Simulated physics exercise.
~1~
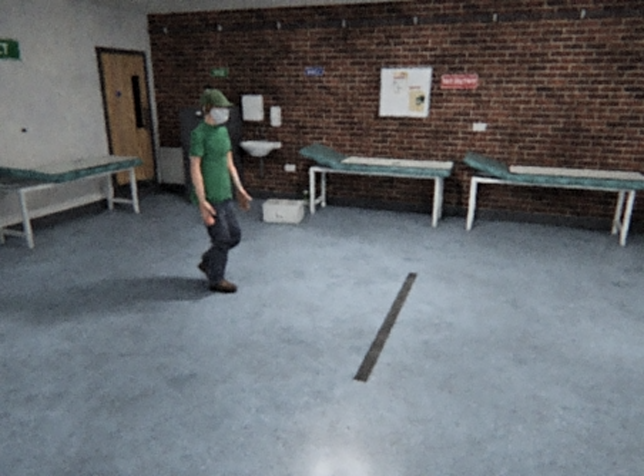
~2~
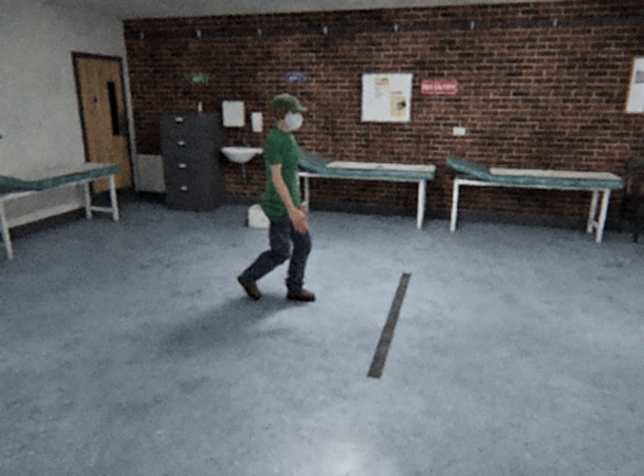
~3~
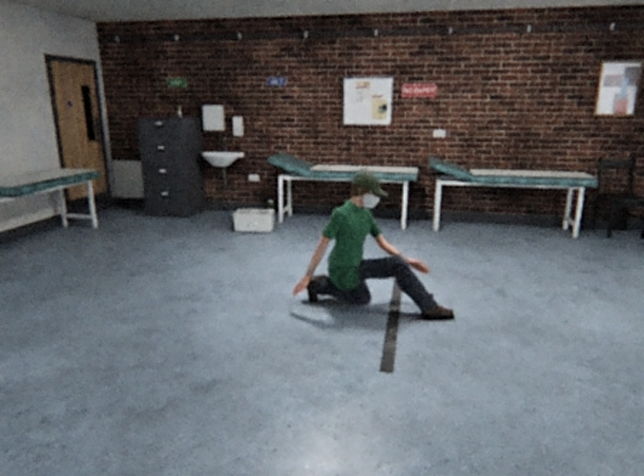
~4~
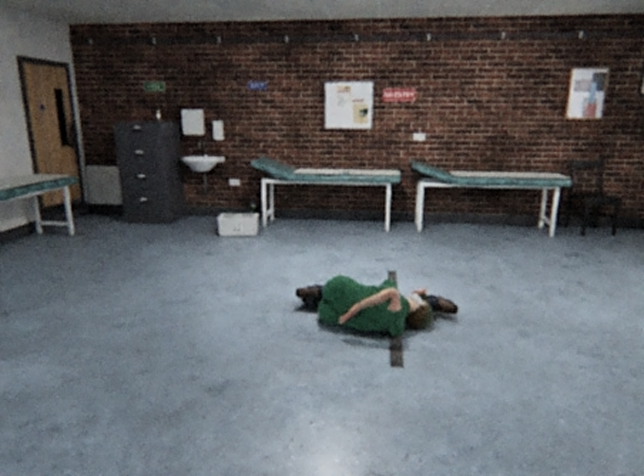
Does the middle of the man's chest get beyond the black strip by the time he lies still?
No, the middle of his chest comes to rest short of the black strip, though his head is across it.
